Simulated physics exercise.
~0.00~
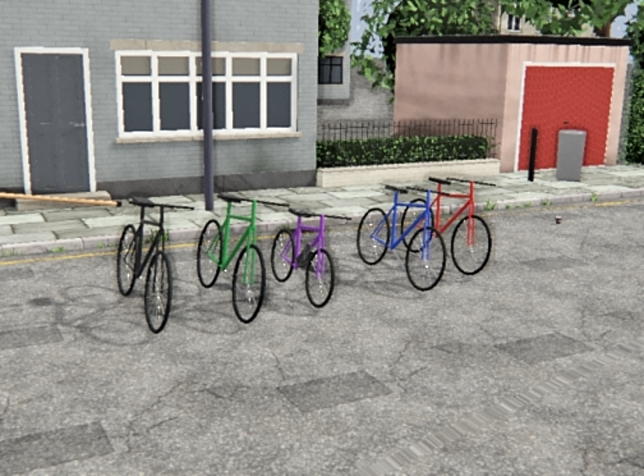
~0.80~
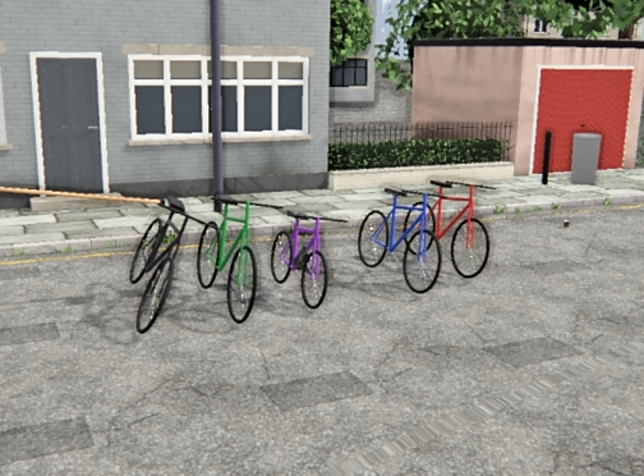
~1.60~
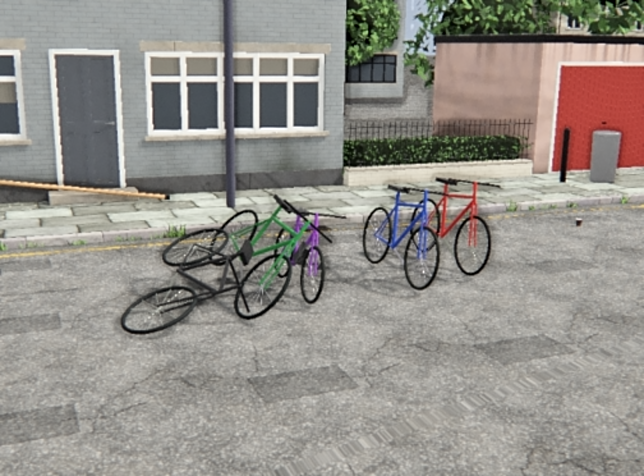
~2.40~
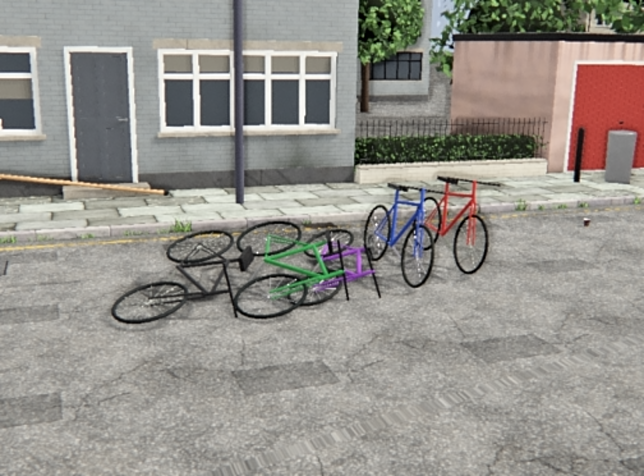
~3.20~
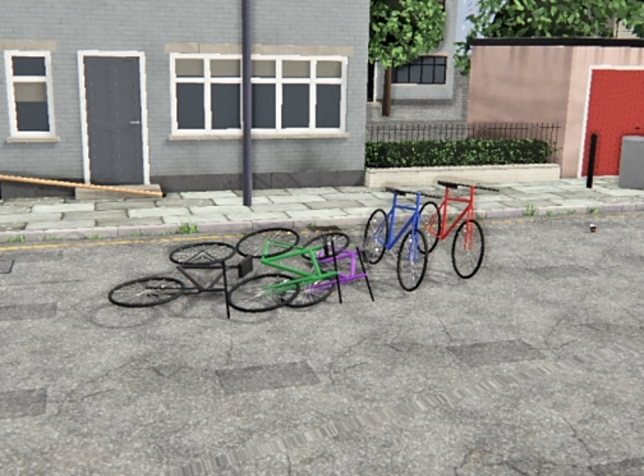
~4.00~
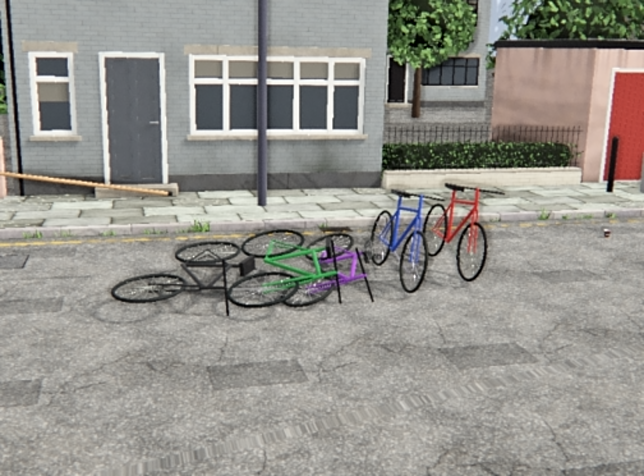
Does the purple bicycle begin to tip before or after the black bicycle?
The purple bicycle begins to tip after the black one. The black bicycle is already leaning while the purple one still stands upright, and the purple one goes over only later.
